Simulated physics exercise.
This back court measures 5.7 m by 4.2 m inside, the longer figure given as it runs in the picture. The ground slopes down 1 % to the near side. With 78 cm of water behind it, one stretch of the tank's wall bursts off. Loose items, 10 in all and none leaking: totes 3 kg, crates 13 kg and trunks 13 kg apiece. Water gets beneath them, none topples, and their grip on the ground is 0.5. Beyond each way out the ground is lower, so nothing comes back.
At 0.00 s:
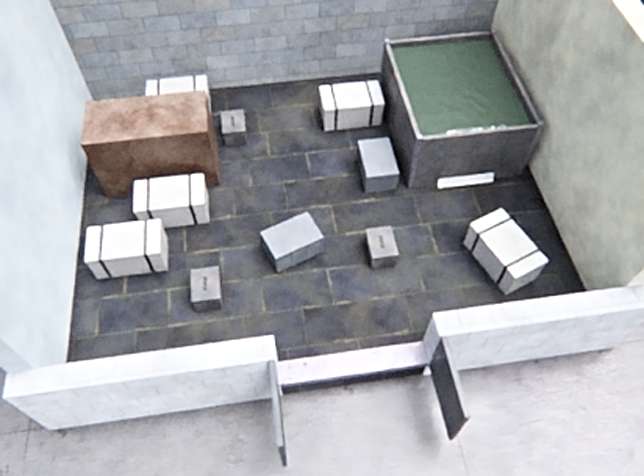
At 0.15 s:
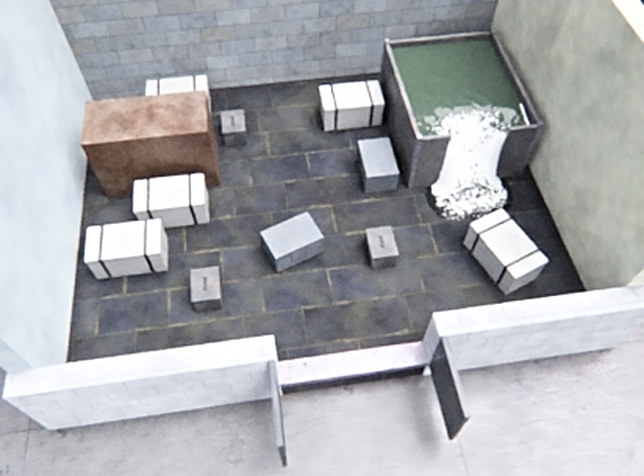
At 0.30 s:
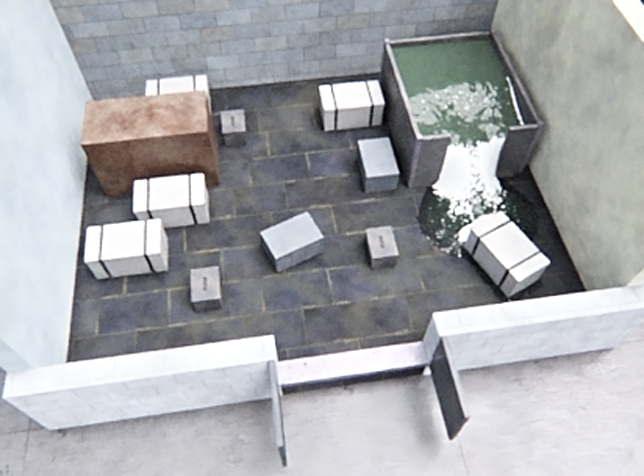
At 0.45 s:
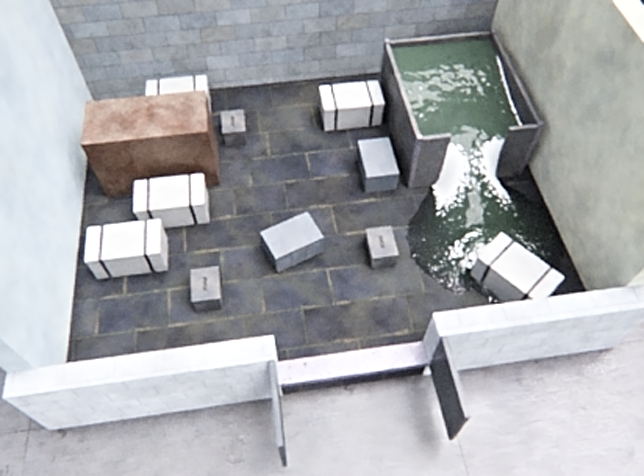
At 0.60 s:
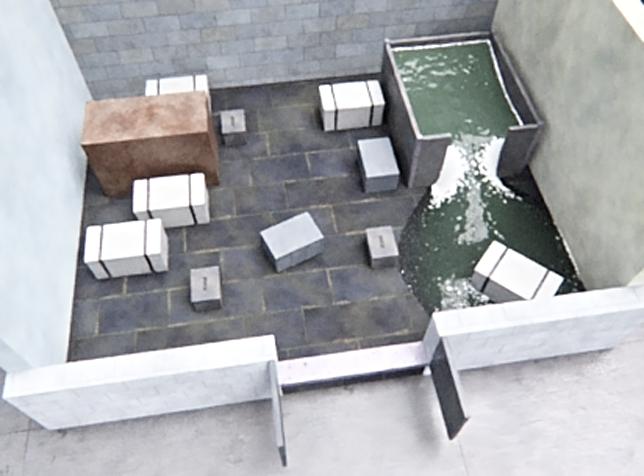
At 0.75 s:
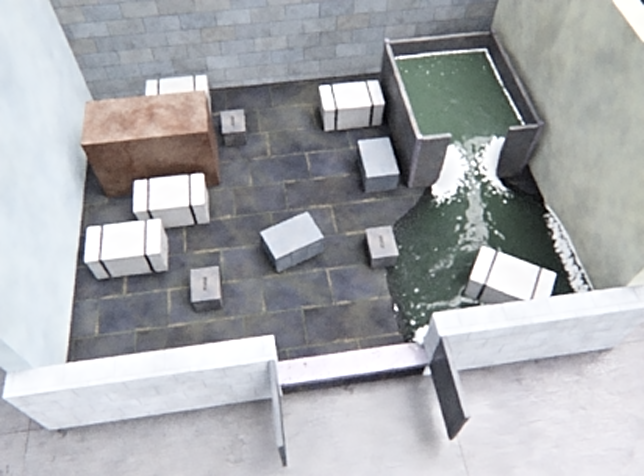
A tank of green water burst open at its near side, and the water poured across the dark paved court, nudging a white strapped trunk toward the near wall while the other boxes stayed put.
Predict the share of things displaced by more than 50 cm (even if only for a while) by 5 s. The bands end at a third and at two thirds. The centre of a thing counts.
Share: One to two thirds.
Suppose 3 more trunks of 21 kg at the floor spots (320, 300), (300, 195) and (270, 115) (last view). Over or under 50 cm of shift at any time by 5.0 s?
In turn: Over, short of it, less.
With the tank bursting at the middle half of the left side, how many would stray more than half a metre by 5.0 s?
In that case 8 of them.
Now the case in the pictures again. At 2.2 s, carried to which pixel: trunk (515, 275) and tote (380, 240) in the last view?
Near (359, 323) and (333, 248).
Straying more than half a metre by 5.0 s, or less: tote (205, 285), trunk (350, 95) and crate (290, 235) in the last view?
In that order: More, under, over.
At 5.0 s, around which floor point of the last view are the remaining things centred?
At about (234, 173).
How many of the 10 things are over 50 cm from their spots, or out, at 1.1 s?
By then 1.
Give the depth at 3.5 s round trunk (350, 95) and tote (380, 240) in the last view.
About 0 and 5 cm.
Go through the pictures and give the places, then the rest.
In the first picture, a trunk at (508, 242), on the bottom; a tote at (382, 242) rests on the ground; 2.3 m2 under water; 0 of 10 have shifted.
In the second picture, a trunk at (508, 242), on the bottom; a tote at (382, 242), on the bottom; water covers 2.8 m2; 0 of 10 have shifted.
In the third picture, a trunk at (509, 244) rests on the ground, 4 cm from its start; a tote at (382, 242), on the bottom; 3.5 m2 under water; 0 of 10 have shifted.
In the fourth picture, a trunk at (520, 267) rests on the ground, 33 cm from its start; a tote at (382, 242), on the bottom; water covers 4.4 m2; 1 of 10 have shifted.
In the fifth picture, a trunk at (519, 274), on the bottom, 42 cm from its start; a tote at (382, 242) rests on the ground; 5.5 m2 under water; 1 of 10 have shifted.
In the sixth picture, a trunk at (513, 276) rests on the ground, 46 cm from its start; a tote at (382, 242) rests on the ground; 6.1 m2 under water; 1 of 10 have shifted.
After 1.1 s 1 of 10 are over 50 cm from their spots; 1 afloat.
After 2.2 s 2 of 10 are over 50 cm from their spots; 0 afloat.
After 3.5 s 4 of 10 are over 50 cm from their spots; 2 afloat.
After 5.0 s 5 of 10 are over 50 cm from their spots, and 5 have been at some point; 3 afloat.
